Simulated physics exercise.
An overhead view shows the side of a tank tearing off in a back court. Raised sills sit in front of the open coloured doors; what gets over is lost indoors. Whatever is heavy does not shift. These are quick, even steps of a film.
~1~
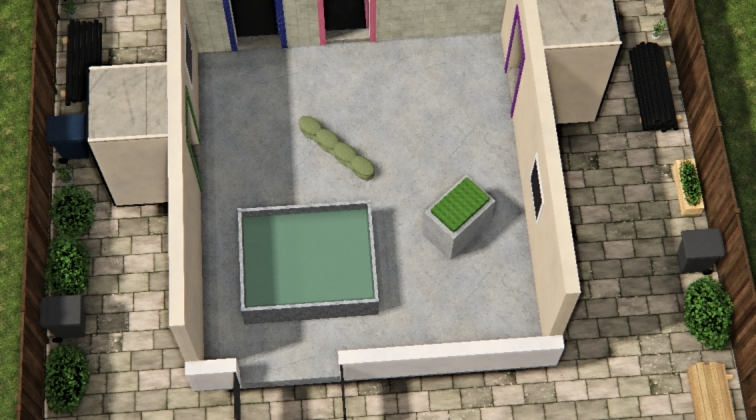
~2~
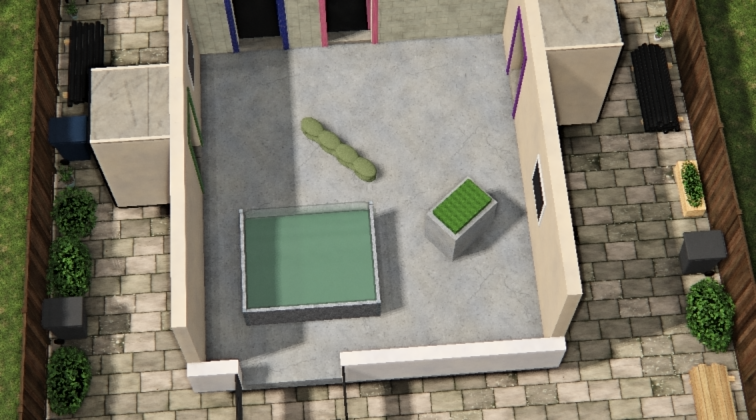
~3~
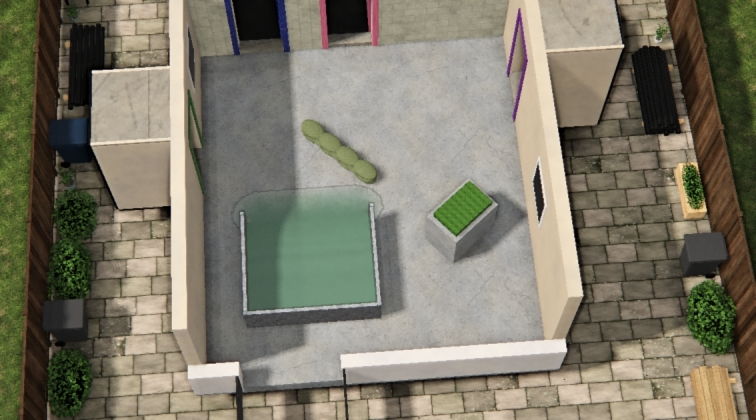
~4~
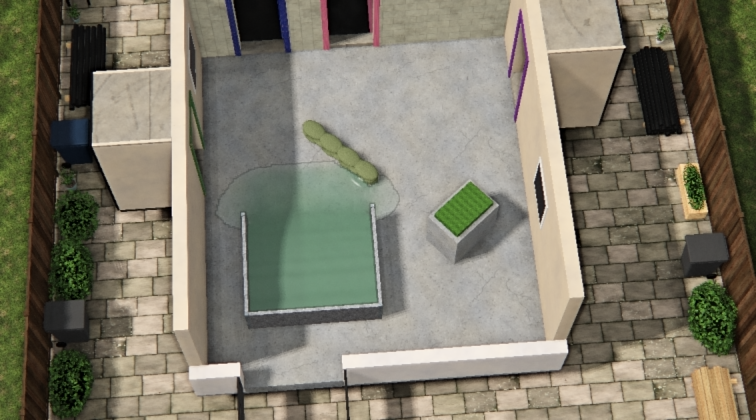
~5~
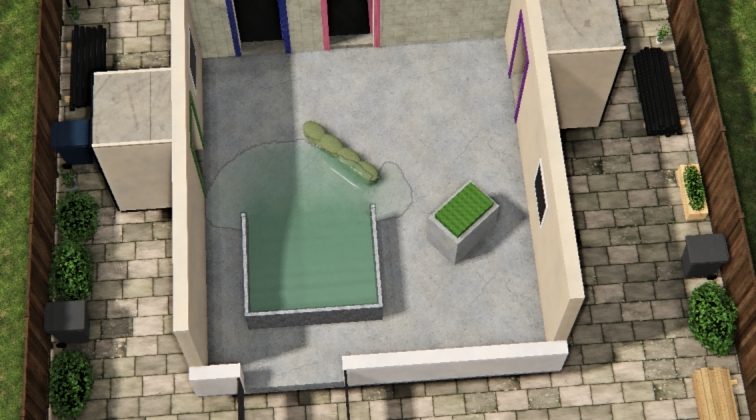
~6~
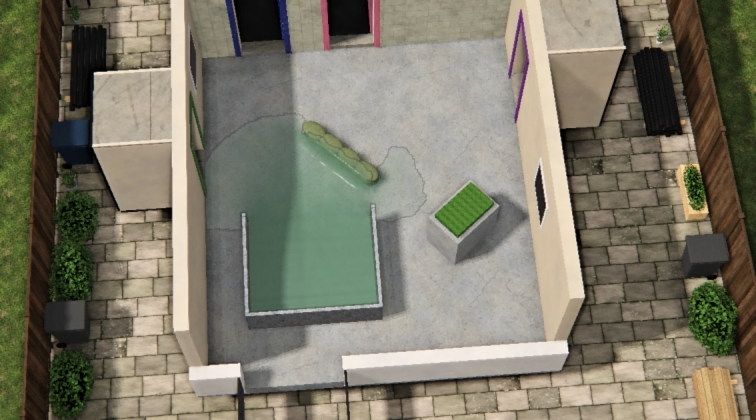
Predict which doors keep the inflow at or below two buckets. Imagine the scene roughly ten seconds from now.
Prediction: The green door goes above, the pink door stays at or below, the blue door goes above, the purple door stays at or below.
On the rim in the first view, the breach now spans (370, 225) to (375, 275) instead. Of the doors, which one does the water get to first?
The door marked purple.
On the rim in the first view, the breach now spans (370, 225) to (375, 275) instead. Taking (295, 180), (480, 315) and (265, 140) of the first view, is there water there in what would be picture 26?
So: Spared, then wetted, then spared.
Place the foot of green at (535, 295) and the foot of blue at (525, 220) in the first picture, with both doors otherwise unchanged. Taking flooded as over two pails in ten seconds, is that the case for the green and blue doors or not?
What happens next: The green one falls below the limit, and the blue one falls below the limit.
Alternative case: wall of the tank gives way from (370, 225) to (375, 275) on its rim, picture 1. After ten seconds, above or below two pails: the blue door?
With the breach moved, the blue one misses the threshold.
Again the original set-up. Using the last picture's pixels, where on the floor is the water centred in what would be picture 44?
Estimate: (344, 156).
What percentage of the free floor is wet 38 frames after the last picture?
I'd put it at roughly 70 per cent.
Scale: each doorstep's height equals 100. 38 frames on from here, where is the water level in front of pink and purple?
60 and 50 %, in that order.
A moment on, water covers 30 % of the floor; the green door wet at the sill, nothing in, the pink door not reached, the blue door under two buckets in, the purple door not reached.
Next, water covers 45 % of the floor; the green door under two buckets in, the pink door wet at the sill, nothing in, the blue door far over two buckets in, the purple door not reached.
Then, water covers 50 % of the floor; the green door far over two buckets in, the pink door wet at the sill, nothing in, the blue door far over two buckets in, the purple door wet at the sill, nothing in.
Later, water covers 70 % of the floor; the green door far over two buckets in, the pink door wet at the sill, nothing in, the blue door far over two buckets in, the purple door wet at the sill, nothing in.
In the end, water covers 95 % of the floor; the green door far over two buckets in, the pink door wet at the sill, nothing in, the blue door far over two buckets in, the purple door wet at the sill, nothing in.
